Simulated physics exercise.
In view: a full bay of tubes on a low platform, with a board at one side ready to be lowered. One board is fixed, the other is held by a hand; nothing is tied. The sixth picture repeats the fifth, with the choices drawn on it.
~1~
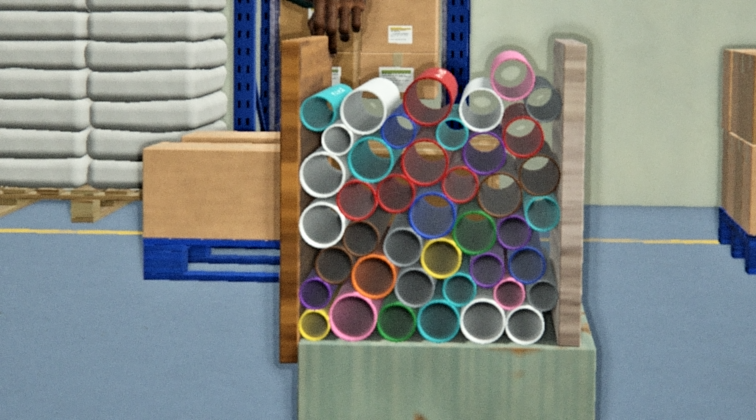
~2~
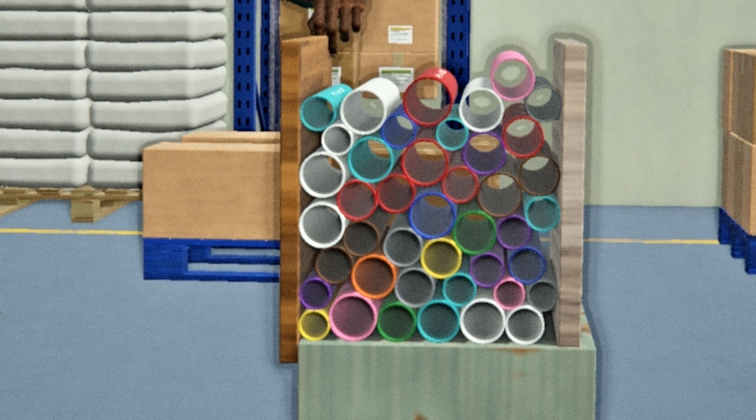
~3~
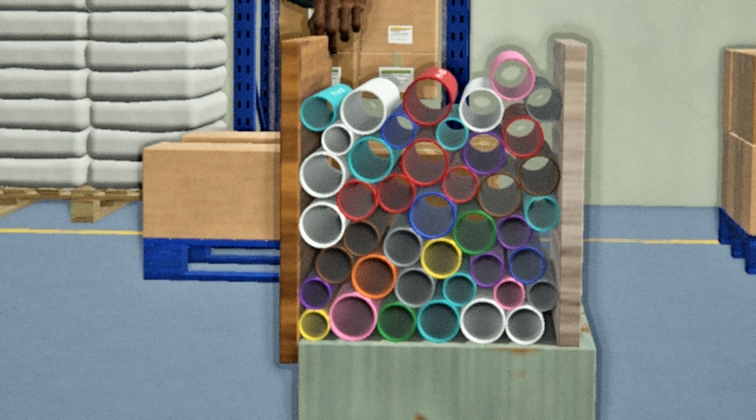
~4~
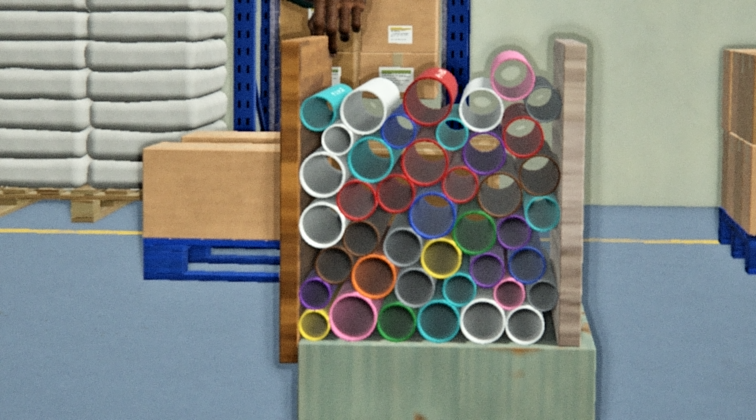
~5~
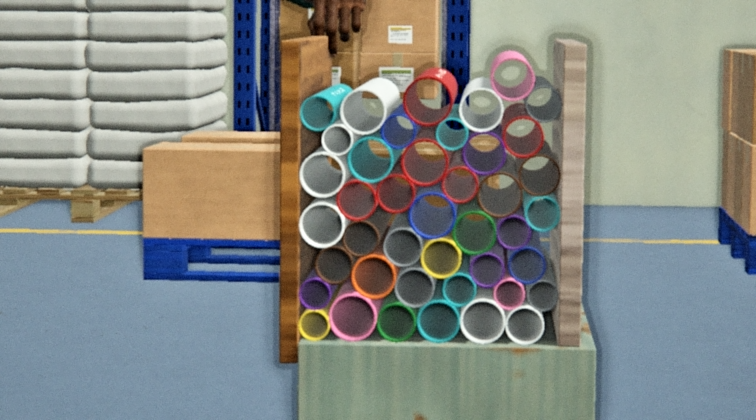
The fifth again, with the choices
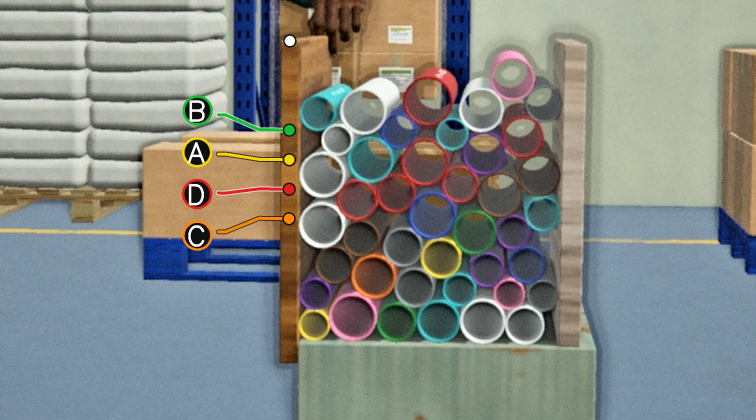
To begin with, a tall stack of colourful tubes sits between two upright boards on a greenish platform in a warehouse, with a hand visible behind the board on the left. Through the rest of the clip nothing noticeably moves; the tubes, the boards and the hand all keep their places.
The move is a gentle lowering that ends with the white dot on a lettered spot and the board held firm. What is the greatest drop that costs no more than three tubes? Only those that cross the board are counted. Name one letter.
The lowest mark that will do is D.
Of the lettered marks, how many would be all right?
Three of the four.
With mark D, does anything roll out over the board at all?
Yes.
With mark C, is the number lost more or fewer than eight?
Fewer than eight.
On the marked copy, A at (289, 160); B at (290, 130); C at (289, 218); D at (289, 189); the white dot at (290, 41).
With D. Early on, top of the board (299, 108).
Further on, top of the board (299, 186).
At the end, top of the board (299, 189), one out over the board.
As for the rest, A none out over the board; B none out over the board; C four out over the board.
